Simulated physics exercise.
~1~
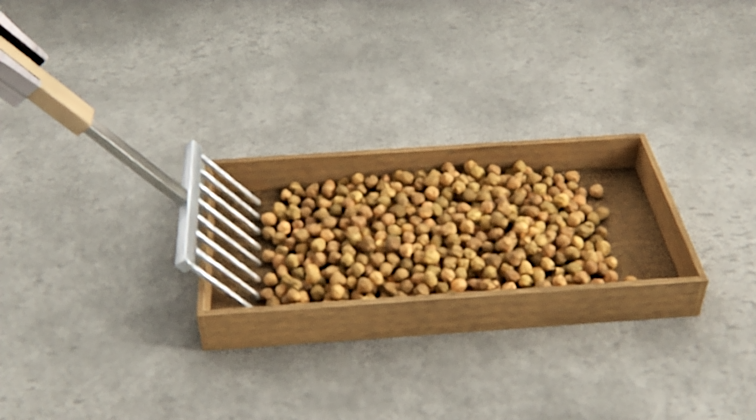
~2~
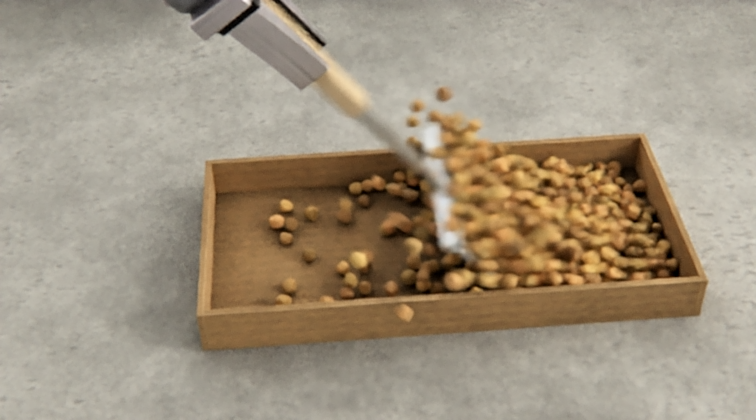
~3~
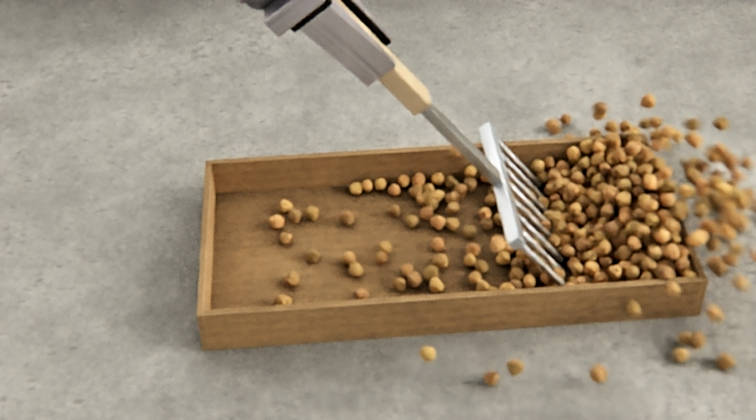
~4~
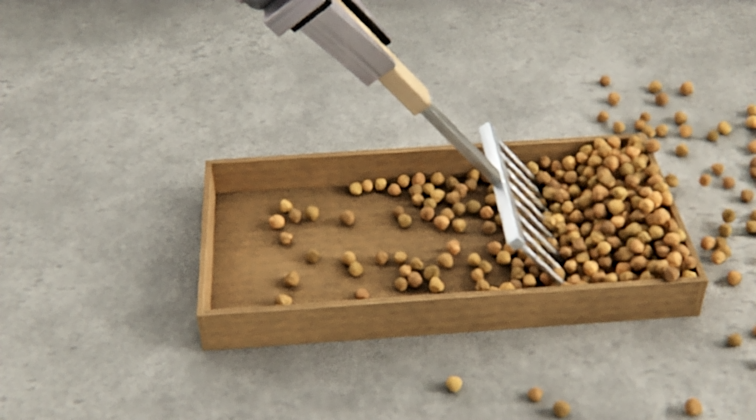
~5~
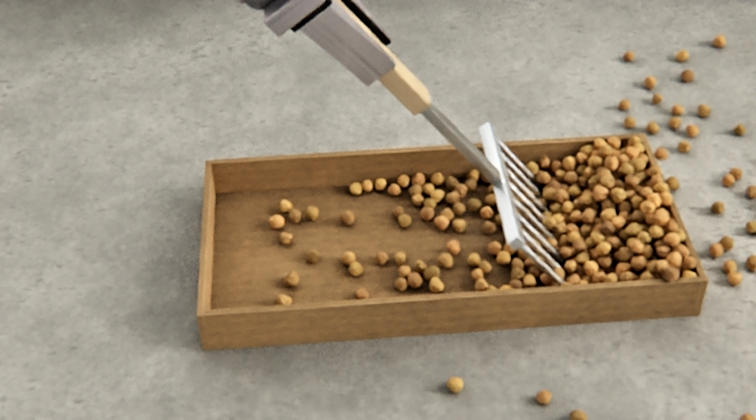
In a wooden tray, a mechanical arm's comb sweeps chickpeas right, spilling some outside.
